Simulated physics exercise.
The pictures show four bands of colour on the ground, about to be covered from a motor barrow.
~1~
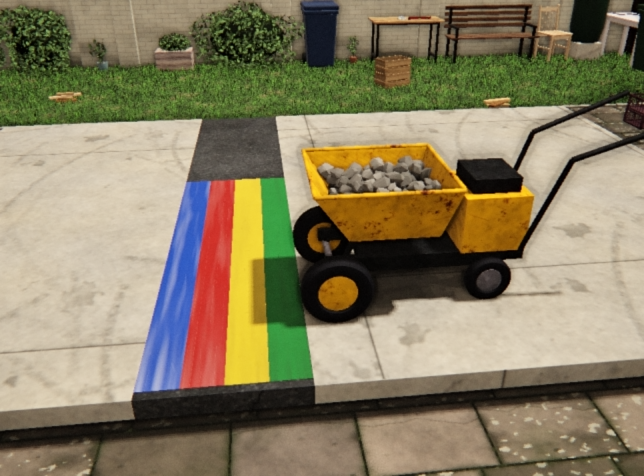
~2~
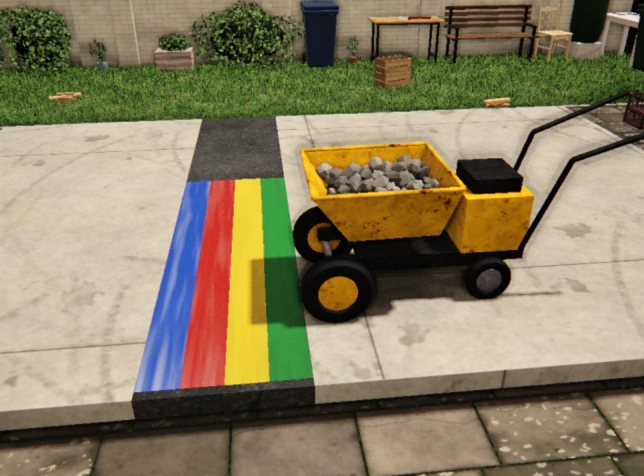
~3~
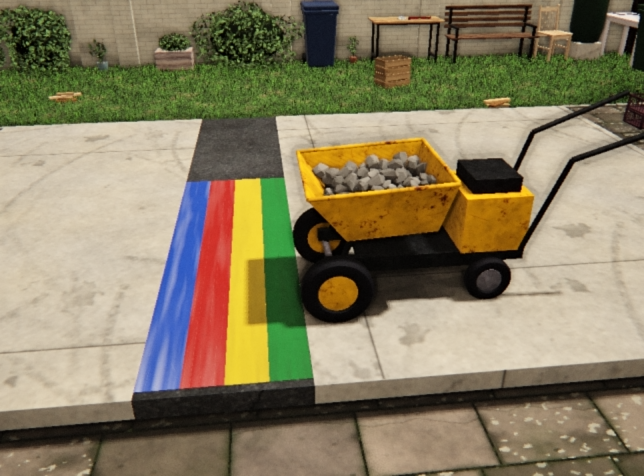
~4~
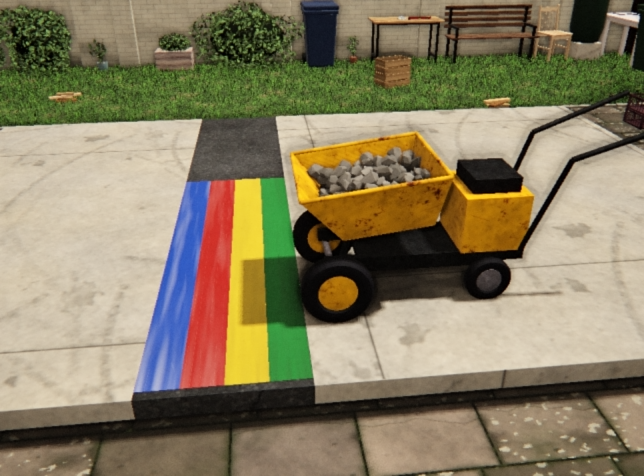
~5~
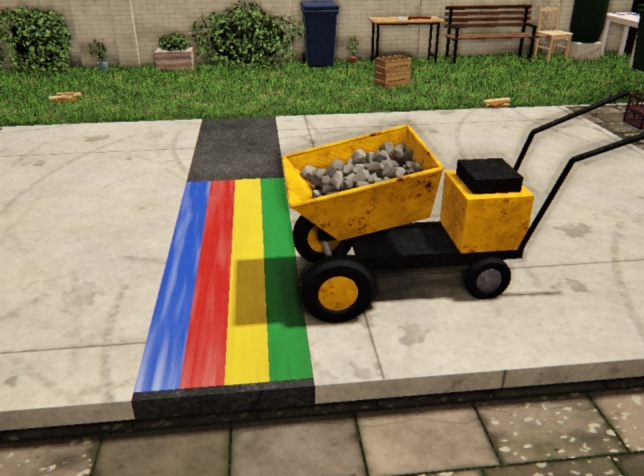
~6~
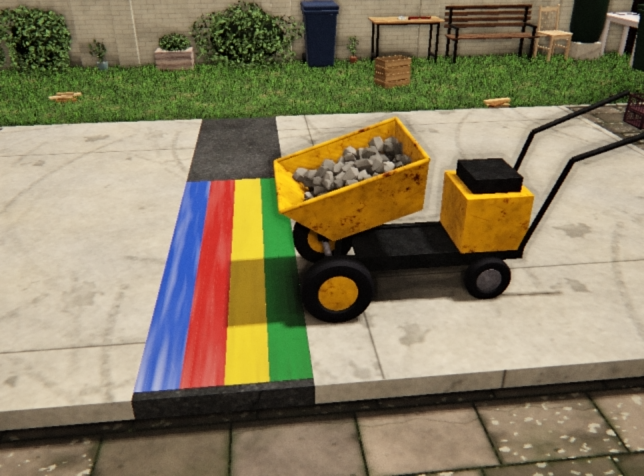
On a paved garden patio, a yellow motor barrow's skip of broken stones gradually tilting leftward beside four coloured ground stripes.
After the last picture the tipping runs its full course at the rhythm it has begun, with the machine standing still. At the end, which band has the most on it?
Most lies over the red band.
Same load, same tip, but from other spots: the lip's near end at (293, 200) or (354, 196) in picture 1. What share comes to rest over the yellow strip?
The first gives 0 %, the second 40 %.
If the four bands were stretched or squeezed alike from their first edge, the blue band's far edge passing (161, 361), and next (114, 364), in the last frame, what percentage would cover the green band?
The first gives 0 %, the second 0 %.
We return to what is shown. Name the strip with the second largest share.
Second comes the blue one.
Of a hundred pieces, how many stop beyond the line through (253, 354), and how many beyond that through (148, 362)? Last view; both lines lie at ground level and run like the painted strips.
About 100 and 20 per cent.
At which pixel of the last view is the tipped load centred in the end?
Near (199, 290).
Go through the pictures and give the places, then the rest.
The first frame shows lip of the skip at (315, 198), level; top of the load at (380, 177), broken stones; green strip at (288, 347); yellow strip at (247, 350); red strip at (205, 353); blue strip at (163, 356).
The second frame shows lip of the skip at (313, 199), level; top of the load at (379, 176).
The third frame shows lip of the skip at (308, 200), tipped barely; top of the load at (376, 174).
The fourth frame shows lip of the skip at (301, 203), tipped a little; top of the load at (393, 172).
The fifth frame shows lip of the skip at (292, 207), tipped a little; top of the load at (385, 168).
The sixth frame shows lip of the skip at (281, 212), tipped clearly; top of the load at (383, 161); green strip at (288, 347); yellow strip at (247, 350); red strip at (205, 353); blue strip at (163, 356).
Soon after the last picture, skip tipped steeply; all in the skip.
A little later, skip tipped steeply; most in the skip; a stray few over the yellow strip; a small part over the red strip; a stray few over the blue strip; a stray few falling.
Later still, skip tipped right over; about a quarter in the skip; a stray few over the yellow strip; about a third over the red strip; about a quarter over the blue strip; a small part off the paint.
By the end, skip tipped right over; a stray few over the green strip; a small part over the yellow strip; about a third over the red strip; about a quarter over the blue strip; a small part off the paint.
